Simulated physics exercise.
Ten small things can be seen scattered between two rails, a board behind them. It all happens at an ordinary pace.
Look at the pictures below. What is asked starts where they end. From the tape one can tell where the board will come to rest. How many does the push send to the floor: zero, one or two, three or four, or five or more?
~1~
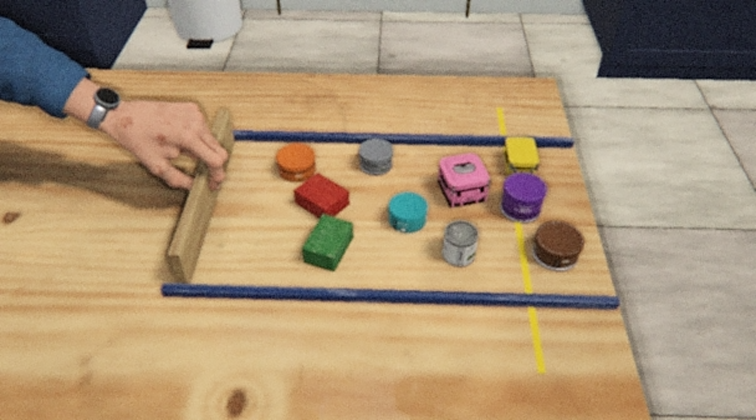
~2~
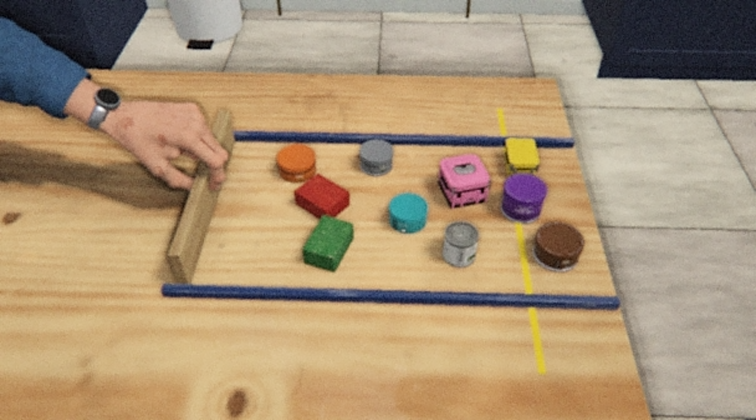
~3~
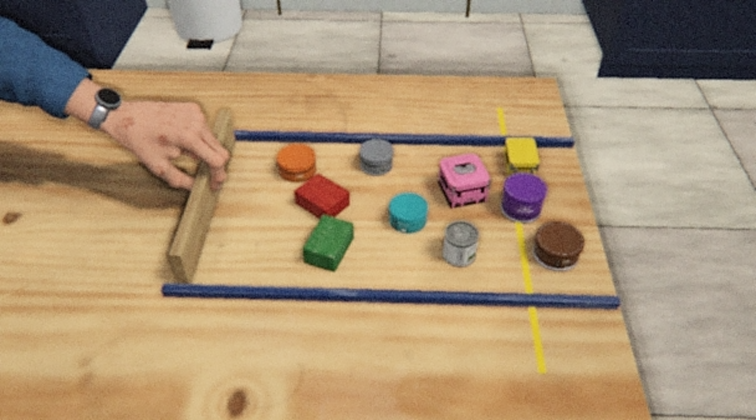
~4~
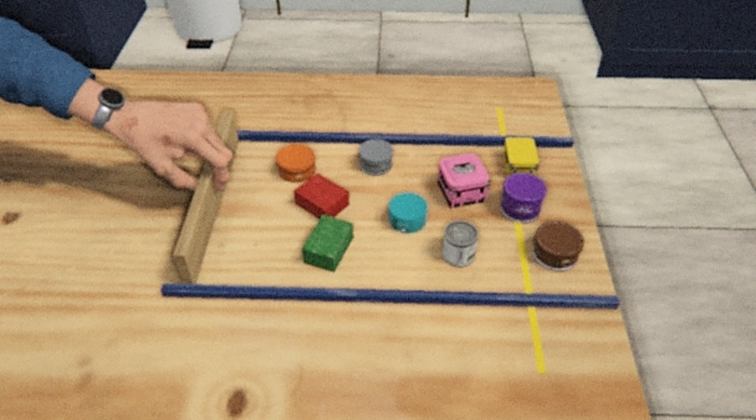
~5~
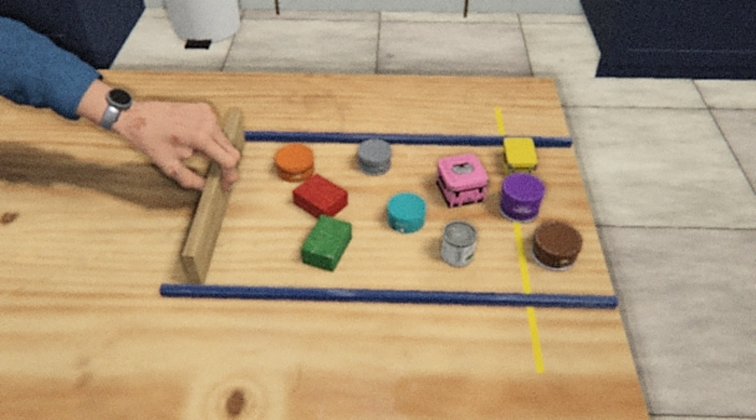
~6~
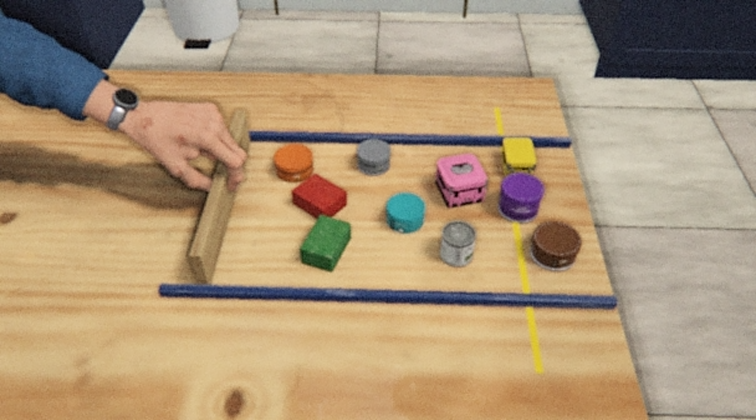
The count that drops over the edge is just one or a pair.
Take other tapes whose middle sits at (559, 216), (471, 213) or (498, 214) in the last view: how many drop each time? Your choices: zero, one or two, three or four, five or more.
In order: At least five, none at all, none at all.
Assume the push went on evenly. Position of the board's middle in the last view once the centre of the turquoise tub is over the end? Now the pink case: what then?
I reckon its middle sits around (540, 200) and then around (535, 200).
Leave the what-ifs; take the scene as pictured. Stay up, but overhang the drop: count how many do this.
Count: 1.
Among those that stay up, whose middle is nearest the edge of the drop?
That's the pink case.
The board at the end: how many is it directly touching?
All in all, 4.
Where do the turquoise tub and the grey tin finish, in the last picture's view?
Final centres, in order: Near (573, 234), near (522, 151).
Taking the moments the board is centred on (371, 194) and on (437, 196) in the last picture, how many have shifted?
The counts are 5 and 8.
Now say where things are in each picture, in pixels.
The first picture shows brown pot (558, 246); yellow case (521, 158); purple pot (523, 198); board (206, 190); tape (516, 214).
The second picture shows yellow case (521, 159); orange tub (297, 164).
The third picture shows purple pot (523, 198); red block (322, 198).
The fourth picture shows brown pot (557, 246); board (210, 191).
The fifth picture shows yellow case (519, 158); pink case (461, 180).
The sixth picture shows brown pot (555, 246); yellow case (518, 158); purple pot (520, 198); board (224, 191); tape (514, 214).
Early on, none off yet; brown pot at rest near (555, 246); yellow case at rest near (518, 158); purple pot at rest near (520, 198).
Finally, the number that fall off is one or two; lost, purple pot and brown pot.
